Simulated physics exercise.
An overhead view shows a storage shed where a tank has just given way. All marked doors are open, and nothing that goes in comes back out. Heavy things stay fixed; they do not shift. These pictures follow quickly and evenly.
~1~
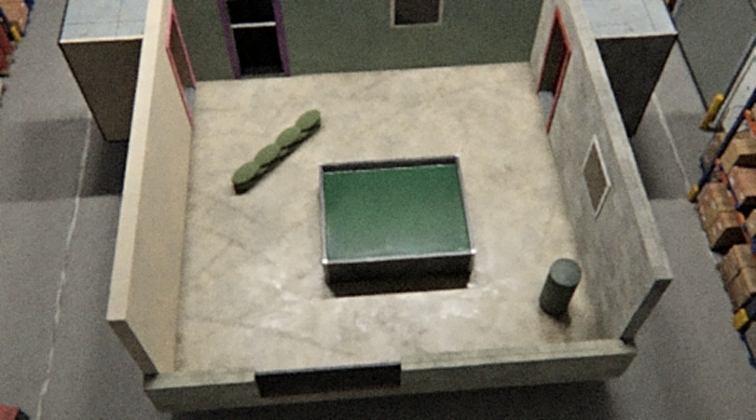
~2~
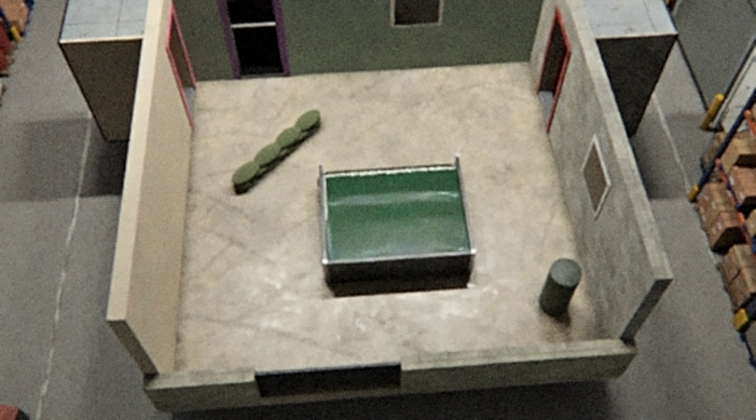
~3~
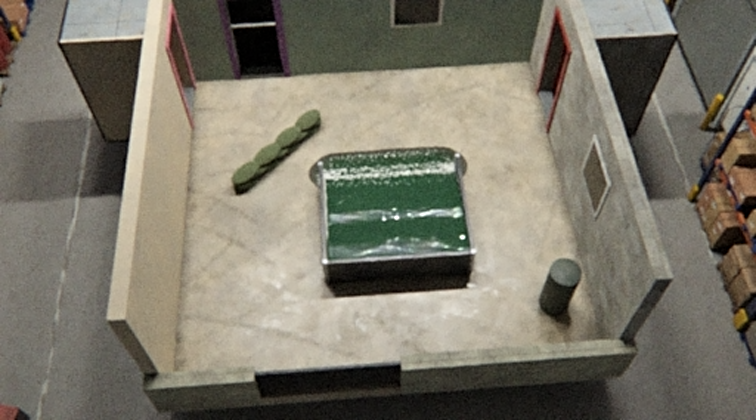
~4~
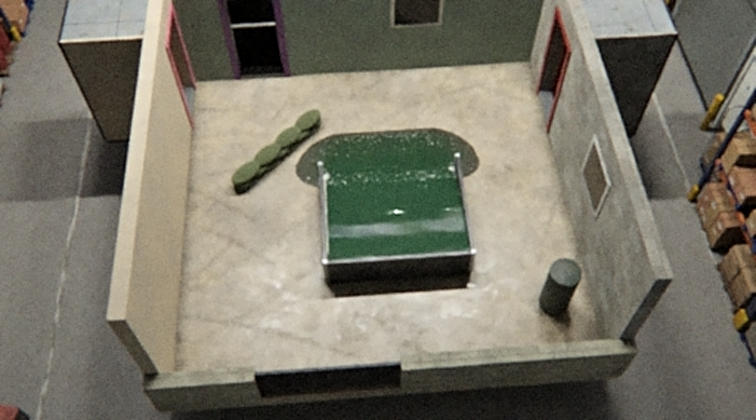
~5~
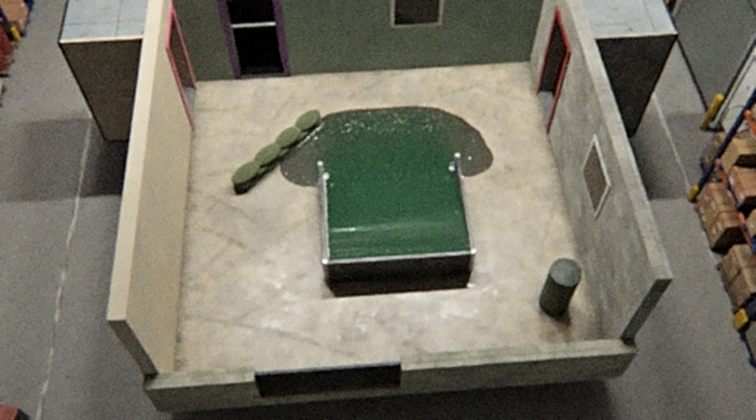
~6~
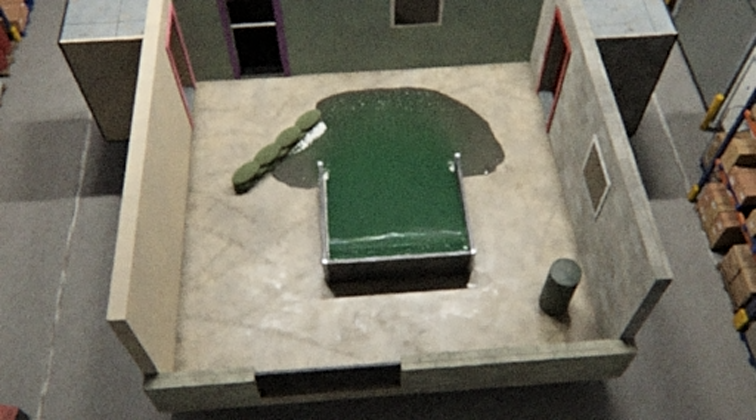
At the start, still green liquid fills a rectangular tank in a walled room, with a hedge-like row to the left. The tank's far side opens and liquid pours out, then spreads across the floor in a widening, rounded pool, reaching the green row while the nearby cylinder stays put.
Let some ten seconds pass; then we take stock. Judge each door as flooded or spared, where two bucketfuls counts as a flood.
The pink door is flooded, the purple door is spared, the red door is flooded.
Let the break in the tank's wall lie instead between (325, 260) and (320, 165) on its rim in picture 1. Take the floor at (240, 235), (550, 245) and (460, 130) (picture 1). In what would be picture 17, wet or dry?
In the order given: Swamped, untouched and untouched.
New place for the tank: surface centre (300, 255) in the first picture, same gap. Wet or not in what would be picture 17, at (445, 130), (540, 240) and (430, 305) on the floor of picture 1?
Soaked, spared, spared.
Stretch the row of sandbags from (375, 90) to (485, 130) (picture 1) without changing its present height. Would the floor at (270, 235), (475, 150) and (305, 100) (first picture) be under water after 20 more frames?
Spot by spot: Untouched, inundated, inundated.
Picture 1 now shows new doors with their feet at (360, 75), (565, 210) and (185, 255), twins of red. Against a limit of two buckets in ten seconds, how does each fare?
In sequence: Exceeds it, falls short, falls short.
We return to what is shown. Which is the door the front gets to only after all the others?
I'd say the one in pink.
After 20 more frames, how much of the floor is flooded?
My estimate is near 50 per cent.
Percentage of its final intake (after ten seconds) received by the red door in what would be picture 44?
Roughly 95 per cent.
A moment on, water covers 25 % of the floor; the pink door not reached, the purple door not reached, the red door not reached.
Next, water covers 35 % of the floor; the pink door not reached, the purple door wet at the sill, nothing in, the red door wet at the sill, nothing in.
Then, water covers 50 % of the floor; the pink door over two buckets in, the purple door under two buckets in, the red door under two buckets in.
Later, water covers 85 % of the floor; the pink door far over two buckets in, the purple door under two buckets in, the red door over two buckets in.
In the end, water covers 95 % of the floor; the pink door far over two buckets in, the purple door under two buckets in, the red door over two buckets in.
